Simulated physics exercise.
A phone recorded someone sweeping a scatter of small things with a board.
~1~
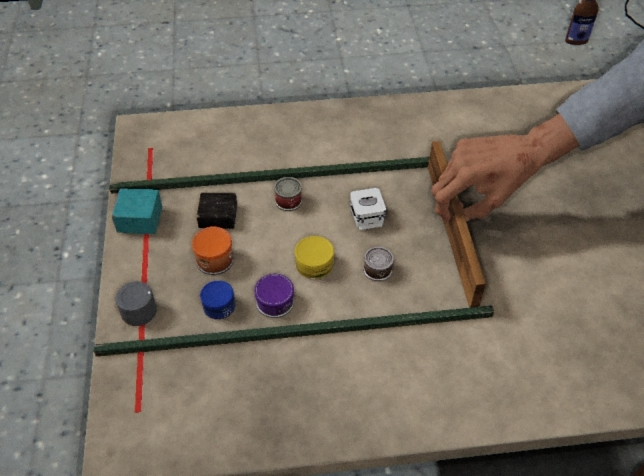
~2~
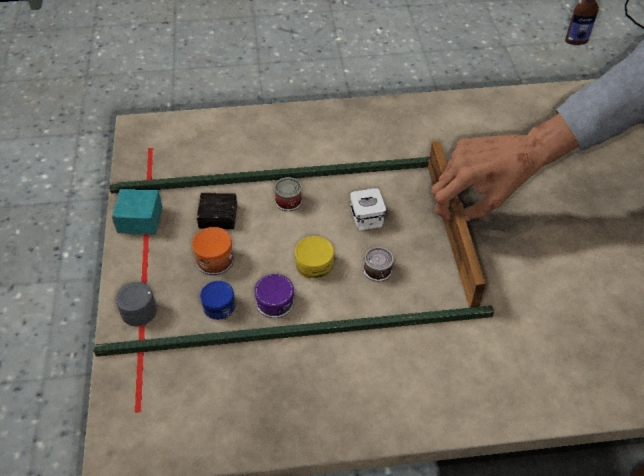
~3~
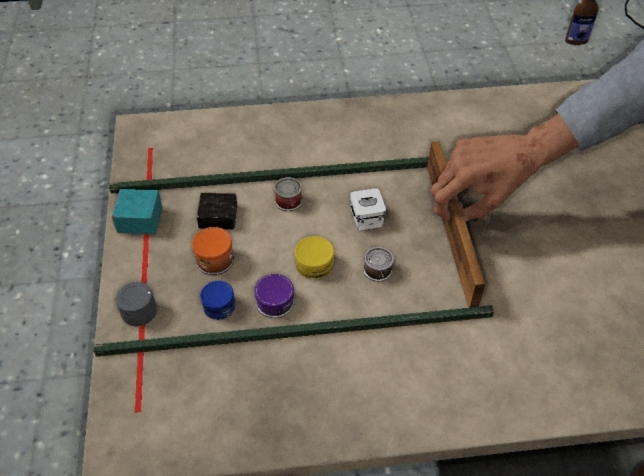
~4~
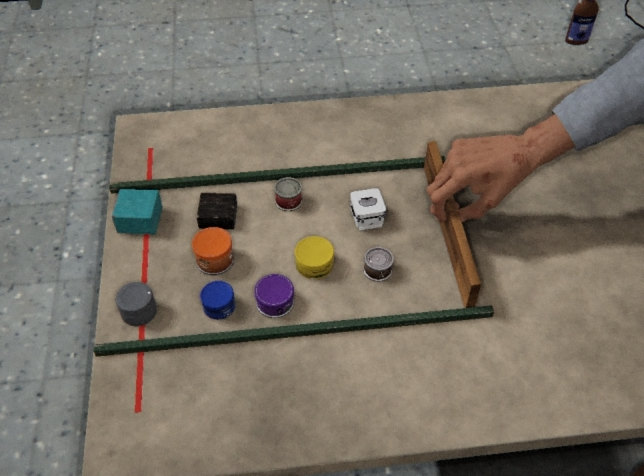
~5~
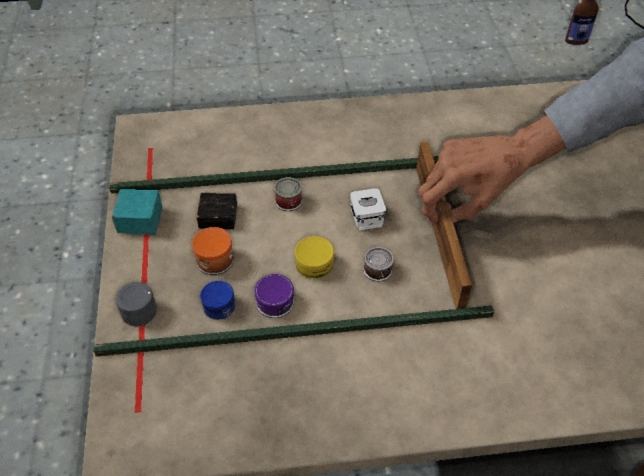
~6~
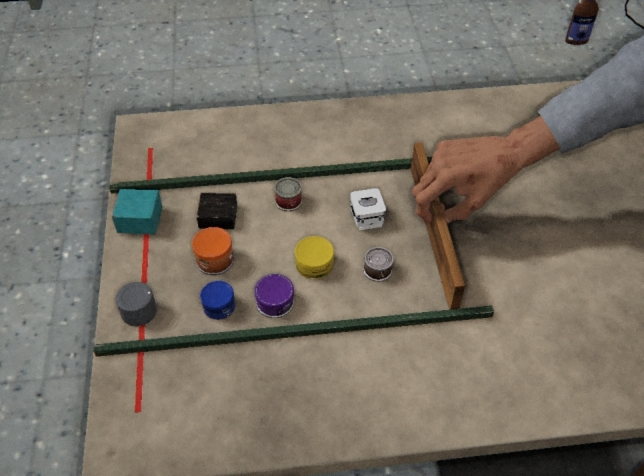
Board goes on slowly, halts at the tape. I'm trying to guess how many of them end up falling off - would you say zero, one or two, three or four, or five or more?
After the sweep, the pieces gone from the top come to three or four, as it turns out.
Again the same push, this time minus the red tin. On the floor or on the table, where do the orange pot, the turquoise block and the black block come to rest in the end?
In that case the orange pot goes off the edge, the turquoise block goes off the edge, the black block stays where it is.
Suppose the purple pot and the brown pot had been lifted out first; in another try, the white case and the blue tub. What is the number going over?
The first count is 3 and the second is 3.
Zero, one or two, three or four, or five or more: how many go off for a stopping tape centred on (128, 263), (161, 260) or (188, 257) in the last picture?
First 5 or more, next one or two, finally one to two.
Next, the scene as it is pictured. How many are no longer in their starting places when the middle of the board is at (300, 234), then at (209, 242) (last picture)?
Tally: First 5; then 10.
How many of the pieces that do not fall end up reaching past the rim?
Looks like 1 of them.
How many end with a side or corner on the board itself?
Contact count: 5.
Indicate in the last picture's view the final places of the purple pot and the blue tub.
In the last view, the middles sit near (120, 324) and near (97, 305).
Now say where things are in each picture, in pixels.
In the first picture, turquoise block (138, 211); grey lid (136, 304); orange pot (213, 251); board (454, 220); tape (145, 261).
In the second picture, grey lid (136, 304); black block (217, 211).
In the third picture, orange pot (213, 251); purple pot (275, 296).
In the fourth picture, turquoise block (138, 212); white case (367, 209).
In the fifth picture, grey lid (136, 304); yellow tub (315, 258).
In the sixth picture, turquoise block (138, 212); grey lid (136, 304); orange pot (213, 251); board (435, 222); tape (145, 261).
A little later, none off yet; turquoise block at rest near (138, 212); grey lid at rest near (136, 304); orange pot at rest near (213, 251).
When it is over, the number that fall off is three or four; down, black block, orange pot, grey lid and turquoise block.
